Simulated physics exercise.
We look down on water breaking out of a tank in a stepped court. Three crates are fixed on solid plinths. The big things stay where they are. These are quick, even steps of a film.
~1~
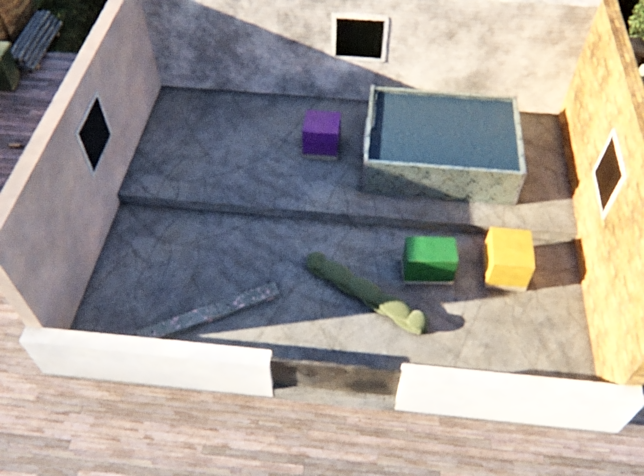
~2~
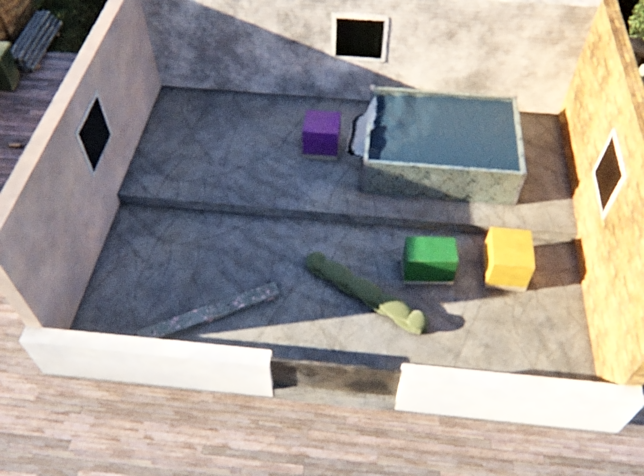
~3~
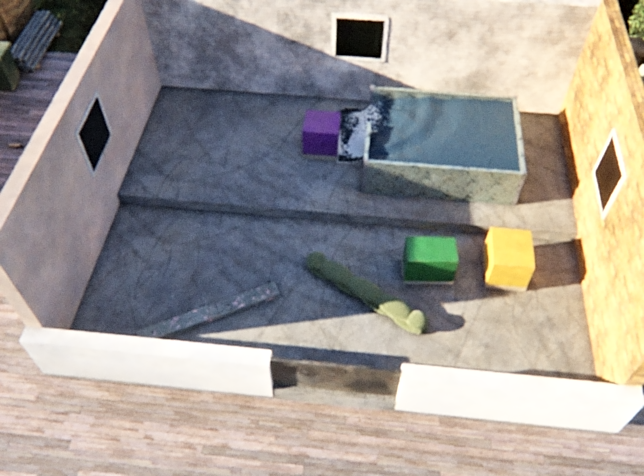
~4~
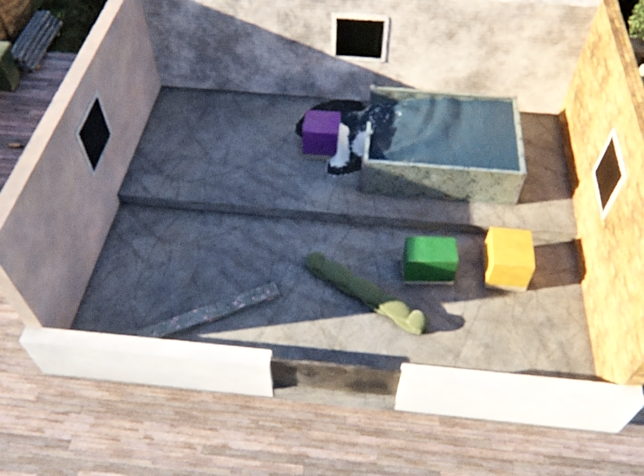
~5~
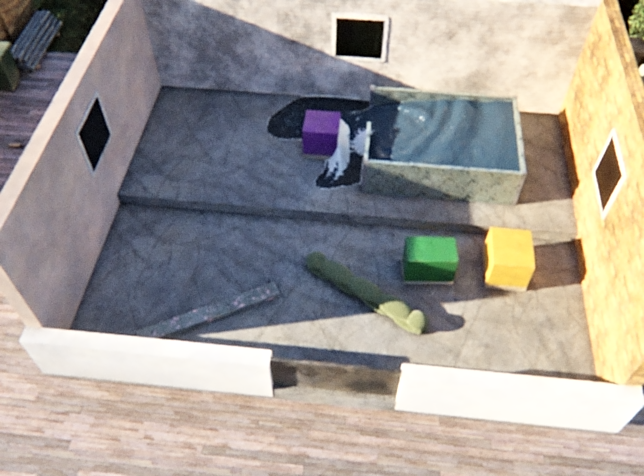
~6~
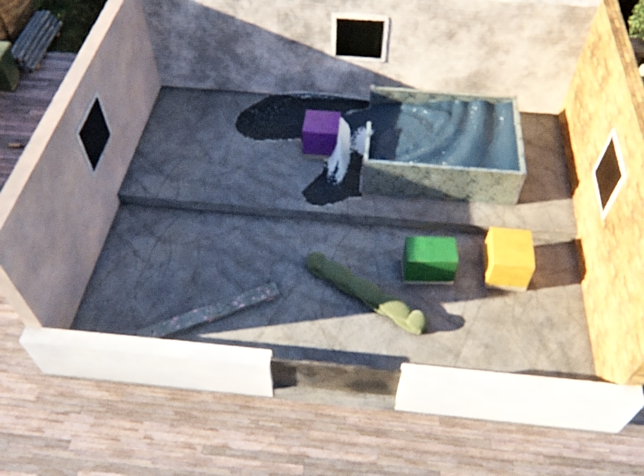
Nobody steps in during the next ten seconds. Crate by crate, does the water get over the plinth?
In the end: The green crate gets wet; the yellow crate stays dry; the purple crate gets wet.
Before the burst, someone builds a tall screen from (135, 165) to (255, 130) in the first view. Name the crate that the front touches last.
It is the crate marked yellow.
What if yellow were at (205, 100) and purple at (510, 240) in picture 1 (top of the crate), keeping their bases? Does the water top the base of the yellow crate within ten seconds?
The yellow crate is topped.
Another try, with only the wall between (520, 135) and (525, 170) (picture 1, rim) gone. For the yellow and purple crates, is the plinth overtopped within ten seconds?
In short: Yellow takes water; purple stays dry.
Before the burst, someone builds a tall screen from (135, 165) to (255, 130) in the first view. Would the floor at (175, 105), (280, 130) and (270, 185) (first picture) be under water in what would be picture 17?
In that order: Under water, awash, not flooded.
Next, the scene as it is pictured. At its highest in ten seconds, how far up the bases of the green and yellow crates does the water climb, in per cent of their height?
About 220 and 60 per cent.
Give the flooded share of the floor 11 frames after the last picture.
Near 30 in a hundred.
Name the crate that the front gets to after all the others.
It is the yellow crate.
A moment on, water covers 20 % of the floor; the green crate not reached, the yellow crate not reached, the purple crate water round its plinth.
Next, water covers 30 % of the floor; the green crate water round its plinth, the yellow crate not reached, the purple crate water round its plinth.
Then, water covers 50 % of the floor; the green crate water round its plinth, the yellow crate water round its plinth, the purple crate water round its plinth.
Later, water covers 75 % of the floor; the green crate water round its plinth, the yellow crate water round its plinth, the purple crate water round its plinth.
In the end, water covers 90 % of the floor; the green crate was topped, the yellow crate stayed above the water, the purple crate was topped.
